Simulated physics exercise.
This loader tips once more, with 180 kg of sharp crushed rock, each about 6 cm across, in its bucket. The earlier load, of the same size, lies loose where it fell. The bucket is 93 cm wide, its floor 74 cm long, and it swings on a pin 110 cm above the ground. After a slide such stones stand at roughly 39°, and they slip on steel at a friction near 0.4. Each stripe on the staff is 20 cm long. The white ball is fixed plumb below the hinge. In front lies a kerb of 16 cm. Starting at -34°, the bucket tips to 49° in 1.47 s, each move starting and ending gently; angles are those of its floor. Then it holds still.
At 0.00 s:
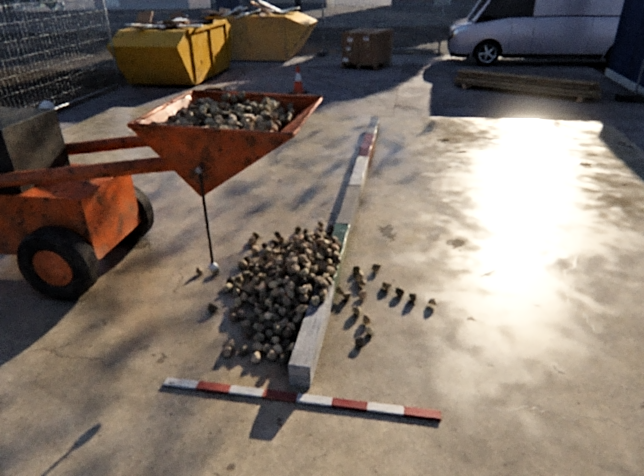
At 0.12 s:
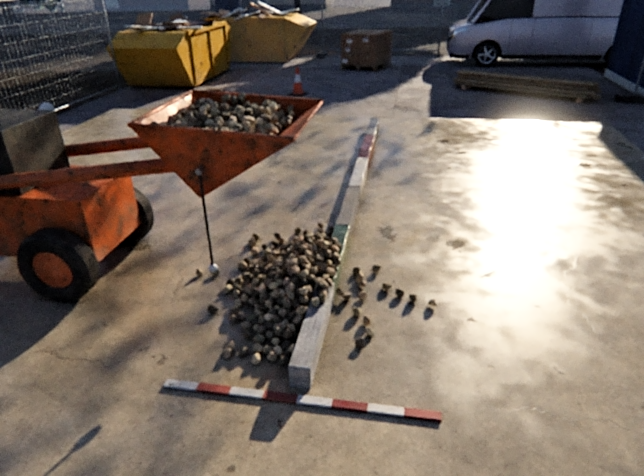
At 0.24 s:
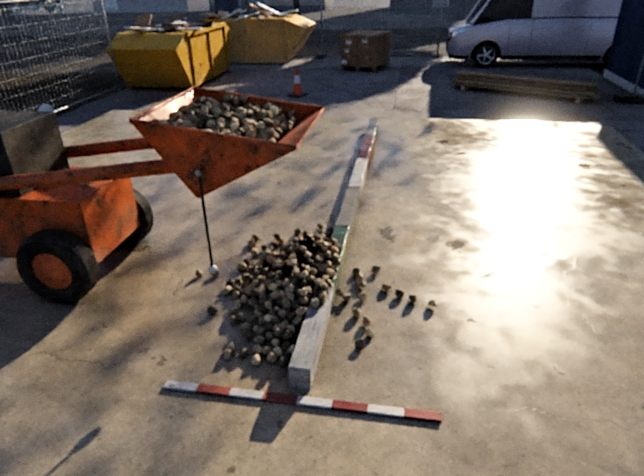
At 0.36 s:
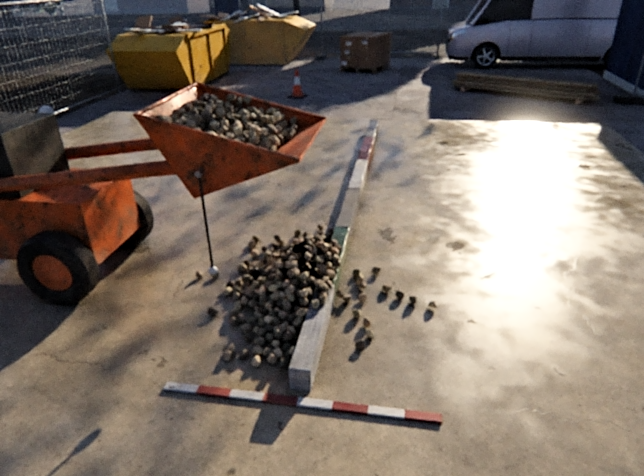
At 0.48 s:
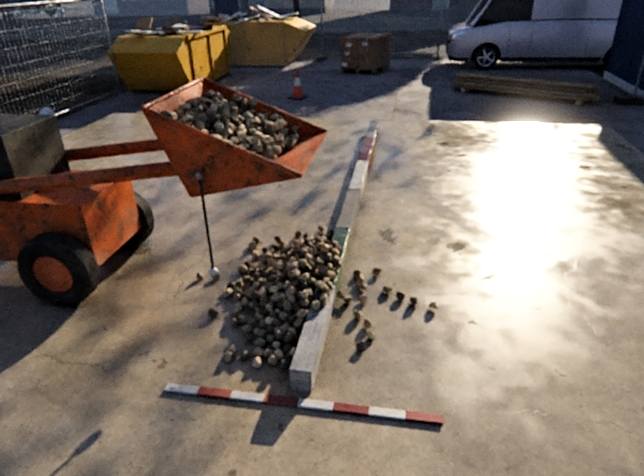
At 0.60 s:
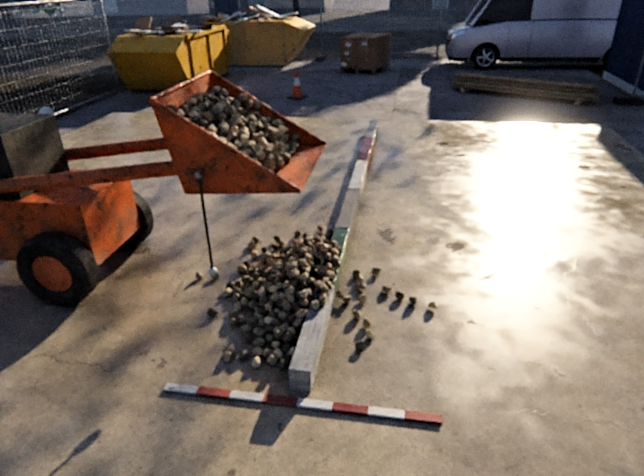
An orange loader's bucket, heaped with grey-brown stones at the left of a sunlit concrete yard seen from above, tilts slowly at first, then faster, its back rising and its right-hand lip lowering. The stones shift slightly inside it as the wheeled body stays put. Below, a loose stone pile rests against a pale kerb beside red-and-white striped staffs, with yellow skips and a white van behind, all motionless before a still camera.
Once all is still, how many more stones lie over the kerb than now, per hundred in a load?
About 34 per cent.
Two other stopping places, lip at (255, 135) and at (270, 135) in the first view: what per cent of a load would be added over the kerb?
First some 5, then 10 per cent.
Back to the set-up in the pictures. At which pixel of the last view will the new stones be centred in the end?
Around (314, 275).
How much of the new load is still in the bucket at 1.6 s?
About 20 per cent.
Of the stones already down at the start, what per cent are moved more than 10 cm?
Roughly 5 per cent of them.
After 1.1 s the floor is at 36°; in per cent of one load, 98 in the bucket, 99 on this side of the kerb, 3 over the kerb; the foremost stones are at (389, 306).
After 1.6 s the floor is at 49°; in per cent of one load, 19 in the bucket, 173 on this side of the kerb, 8 over the kerb; the foremost stones are at (393, 291).
After 1.9 s the floor is at 49°; in per cent of one load, 0 in the bucket, 169 on this side of the kerb, 31 over the kerb; the foremost stones are at (421, 283).
After 4.3 s the floor is at 49°; in per cent of one load, 0 in the bucket, 163 on this side of the kerb, 37 over the kerb; the foremost stones are at (447, 294). Net gain over the kerb, 34.
